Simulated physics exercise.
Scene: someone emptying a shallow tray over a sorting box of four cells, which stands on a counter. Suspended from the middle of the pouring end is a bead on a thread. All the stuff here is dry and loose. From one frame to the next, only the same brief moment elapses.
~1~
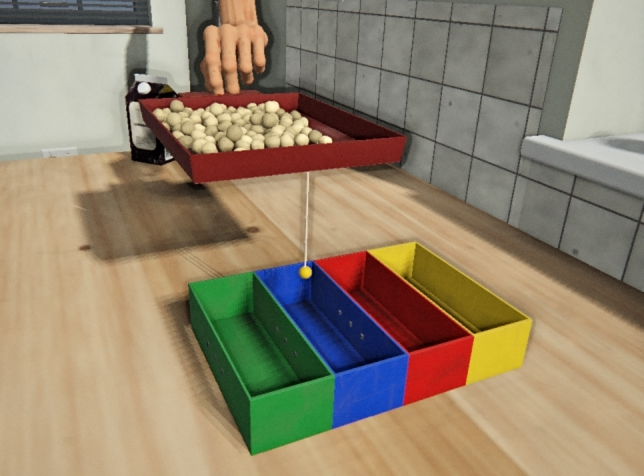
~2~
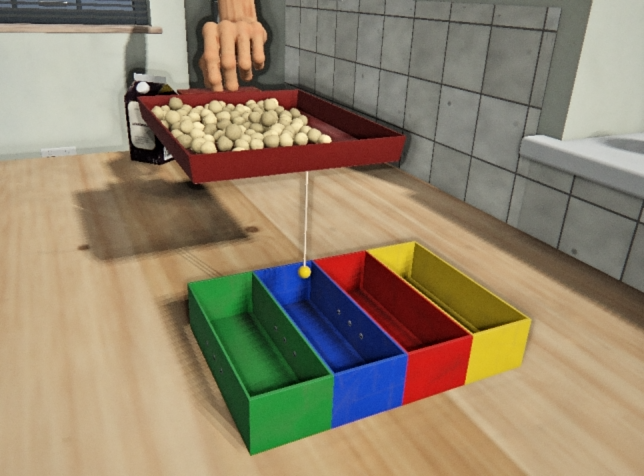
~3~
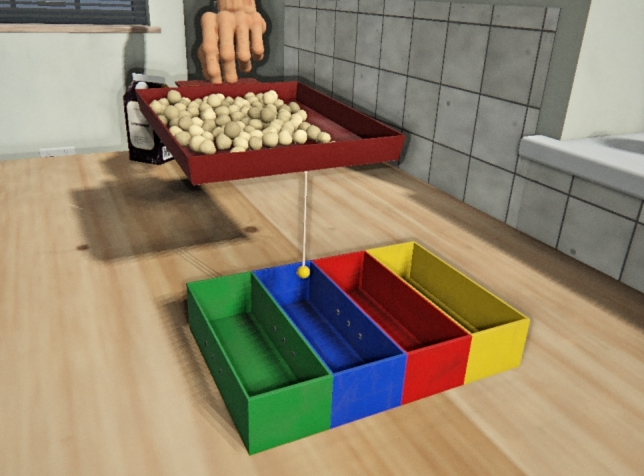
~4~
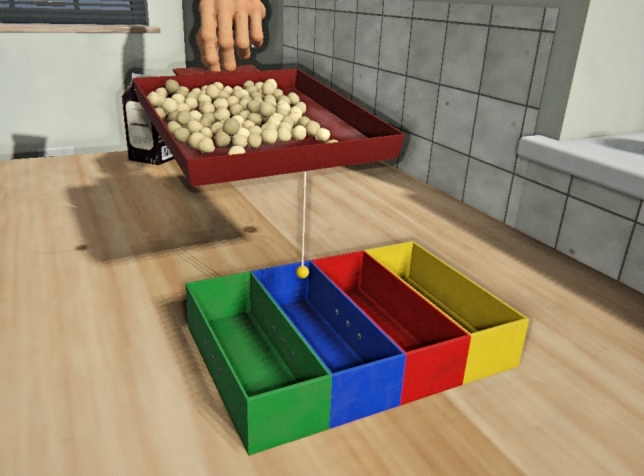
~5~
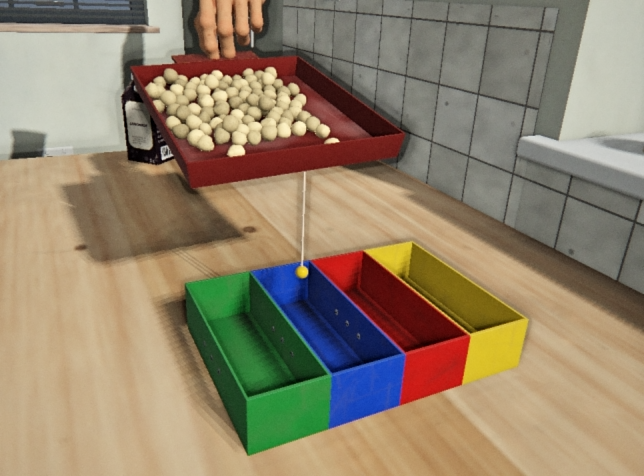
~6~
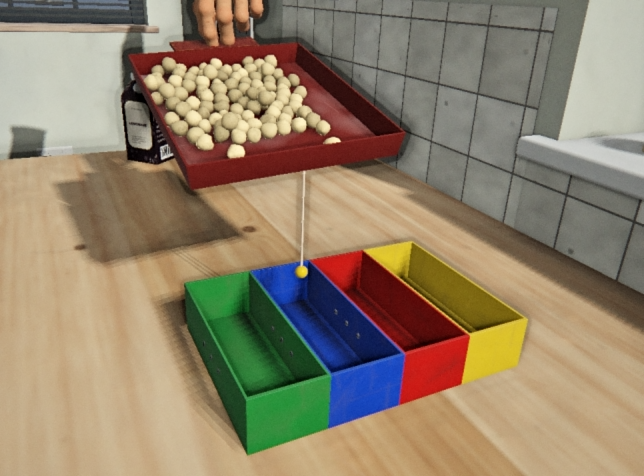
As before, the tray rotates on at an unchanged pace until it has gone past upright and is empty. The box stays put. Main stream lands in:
Green.
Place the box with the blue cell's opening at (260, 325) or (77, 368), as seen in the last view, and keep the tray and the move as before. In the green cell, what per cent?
Trial 1 40%, trial 2 0%.
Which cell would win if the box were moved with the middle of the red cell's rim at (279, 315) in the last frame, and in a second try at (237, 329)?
Attempt 1 - blue; attempt 2 - that red cell.
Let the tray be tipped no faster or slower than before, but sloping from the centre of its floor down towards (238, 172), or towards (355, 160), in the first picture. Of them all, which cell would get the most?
The green one, then the red cell.
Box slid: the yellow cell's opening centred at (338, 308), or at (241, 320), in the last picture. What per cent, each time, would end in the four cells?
First case around 100 %, second case around 70 %.
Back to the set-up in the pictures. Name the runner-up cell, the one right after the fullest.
Second: The blue cell.
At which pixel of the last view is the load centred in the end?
Near (271, 382).
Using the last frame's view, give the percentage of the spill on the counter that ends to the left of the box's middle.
Around 90 per cent, I reckon.
Soon, tray tipped steeply; nearly all on the tray; a stray few in the green cell; a stray few falling or outside the box.
A while on, tray tipped right over; nearly all on the tray; a stray few in the green cell; a stray few in the red cell; a stray few falling or outside the box.
Towards the end, tray tipped past a quarter turn; about a third in the green cell; about a quarter in the blue cell; a small part in the red cell; about a third falling or outside the box.
Finally, tray tipped past a quarter turn; about a third in the green cell; about a quarter in the blue cell; a small part in the red cell; none in the yellow cell; about a third outside the box.
